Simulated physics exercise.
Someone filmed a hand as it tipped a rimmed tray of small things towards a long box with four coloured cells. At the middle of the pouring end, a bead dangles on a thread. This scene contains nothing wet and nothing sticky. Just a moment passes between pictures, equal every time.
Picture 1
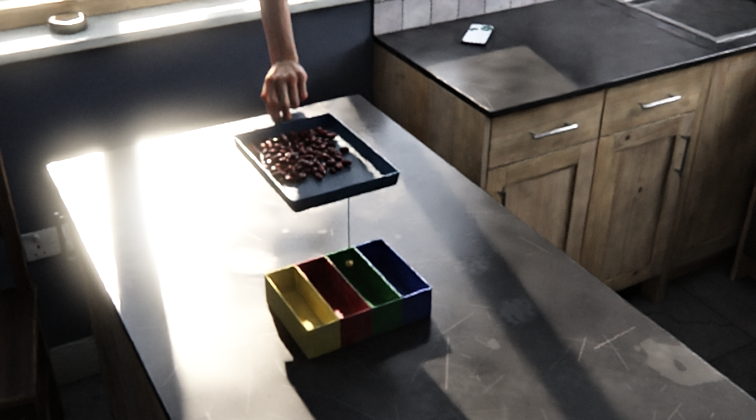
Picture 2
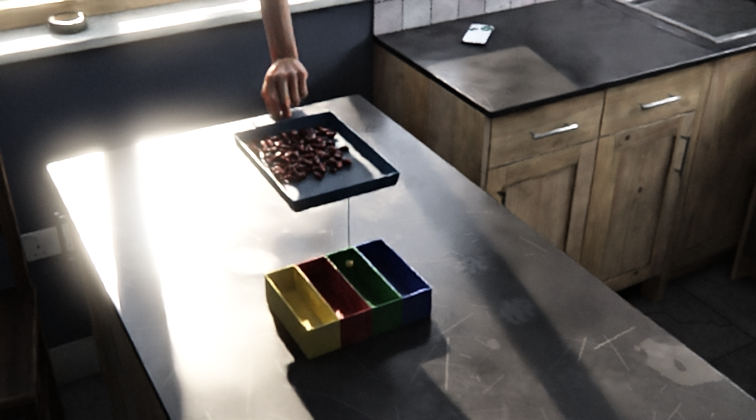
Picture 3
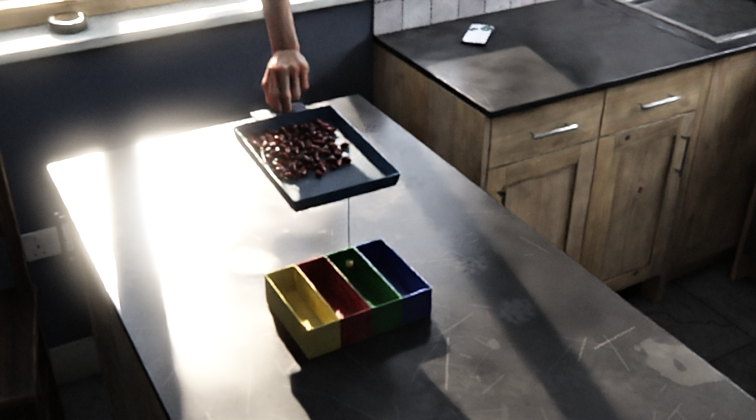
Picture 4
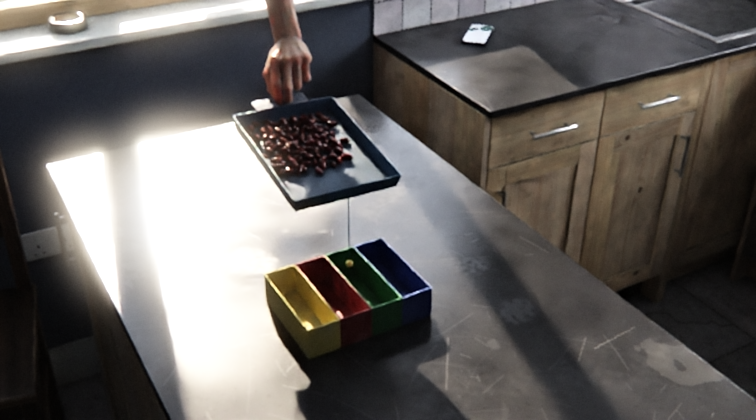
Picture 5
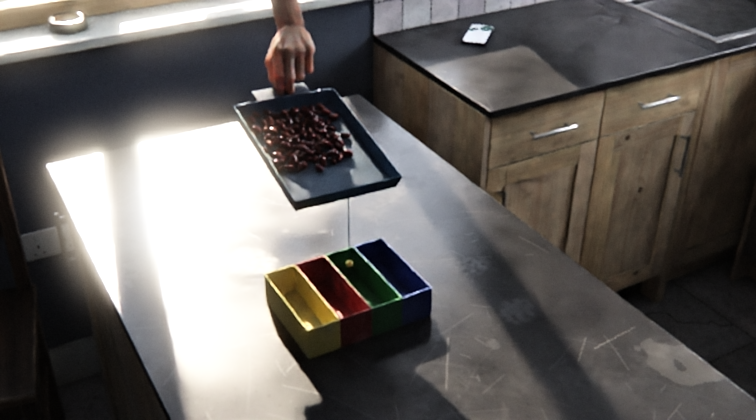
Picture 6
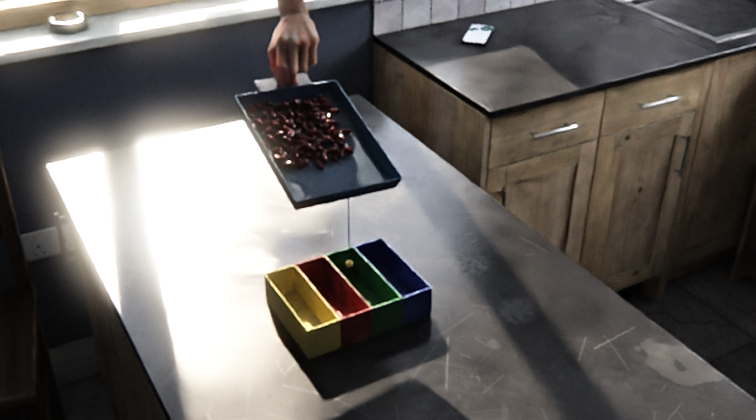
On a dark kitchen table, a hand held a rimmed tray of reddish-brown beans above a box with yellow, red, green and blue cells, then gradually raised its back edge, tilting it toward the box.
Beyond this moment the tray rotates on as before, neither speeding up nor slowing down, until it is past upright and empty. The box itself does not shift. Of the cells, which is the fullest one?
The blue one.
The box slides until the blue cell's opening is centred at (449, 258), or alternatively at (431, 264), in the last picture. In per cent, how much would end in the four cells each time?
You'd see around 80 per cent and then around 100 per cent.
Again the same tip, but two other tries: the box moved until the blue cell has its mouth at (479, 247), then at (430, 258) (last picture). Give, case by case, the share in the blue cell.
Trial 1 0%, trial 2 0%.
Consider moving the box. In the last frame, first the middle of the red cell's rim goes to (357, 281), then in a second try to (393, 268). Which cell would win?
So the first one goes to the green cell and the second to the cell in red.
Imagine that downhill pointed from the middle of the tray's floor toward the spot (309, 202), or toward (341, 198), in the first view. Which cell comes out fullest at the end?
Try 1 - yellow. Try 2 - red.
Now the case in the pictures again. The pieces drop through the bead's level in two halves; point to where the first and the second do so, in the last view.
First part (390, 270), rest (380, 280).
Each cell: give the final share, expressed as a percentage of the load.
The yellow cell holds about 0 %, the red cell about 10 %, the green cell about 20 % and the blue cell about 40 %.
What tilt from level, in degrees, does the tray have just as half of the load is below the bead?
Roughly 115 degrees of tilt.
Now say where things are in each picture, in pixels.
In the first frame, corners of the pouring end at (295, 199) and (396, 171), level; middle of the load at (294, 156), kidney beans; bead on its thread at (349, 264); yellow cell at (324, 336); red cell at (356, 325); green cell at (387, 314); blue cell at (417, 304).
In the second frame, corners of the pouring end at (295, 199) and (397, 172), level; middle of the load at (294, 154).
In the third frame, corners of the pouring end at (295, 199) and (397, 172), tipped barely, lowest at the right corner; middle of the load at (294, 150).
In the fourth frame, corners of the pouring end at (296, 199) and (398, 174), tipped a little, lowest at the right corner; middle of the load at (295, 144).
In the fifth frame, corners of the pouring end at (297, 199) and (399, 175), tipped a little, lowest at the right corner; middle of the load at (295, 138).
In the sixth frame, corners of the pouring end at (298, 199) and (399, 176), tipped clearly, lowest at the right corner; middle of the load at (297, 132); yellow cell at (324, 336); red cell at (356, 325); green cell at (387, 314); blue cell at (417, 304).
Soon, tray tipped steeply; nearly all on the tray; a small part falling or outside the box.
A while on, tray tipped past a quarter turn; most on the tray; a small part in the blue cell; a stray few in the red cell; a stray few in the green cell; a small part falling or outside the box.
Towards the end, tray tipped past a quarter turn; about half in the blue cell; about a quarter in the green cell; a small part in the red cell; a stray few in the yellow cell; about a quarter falling or outside the box.
Finally, tray tipped past a quarter turn; about half in the blue cell; about a quarter in the green cell; a small part in the red cell; a stray few in the yellow cell; about a quarter outside the box.
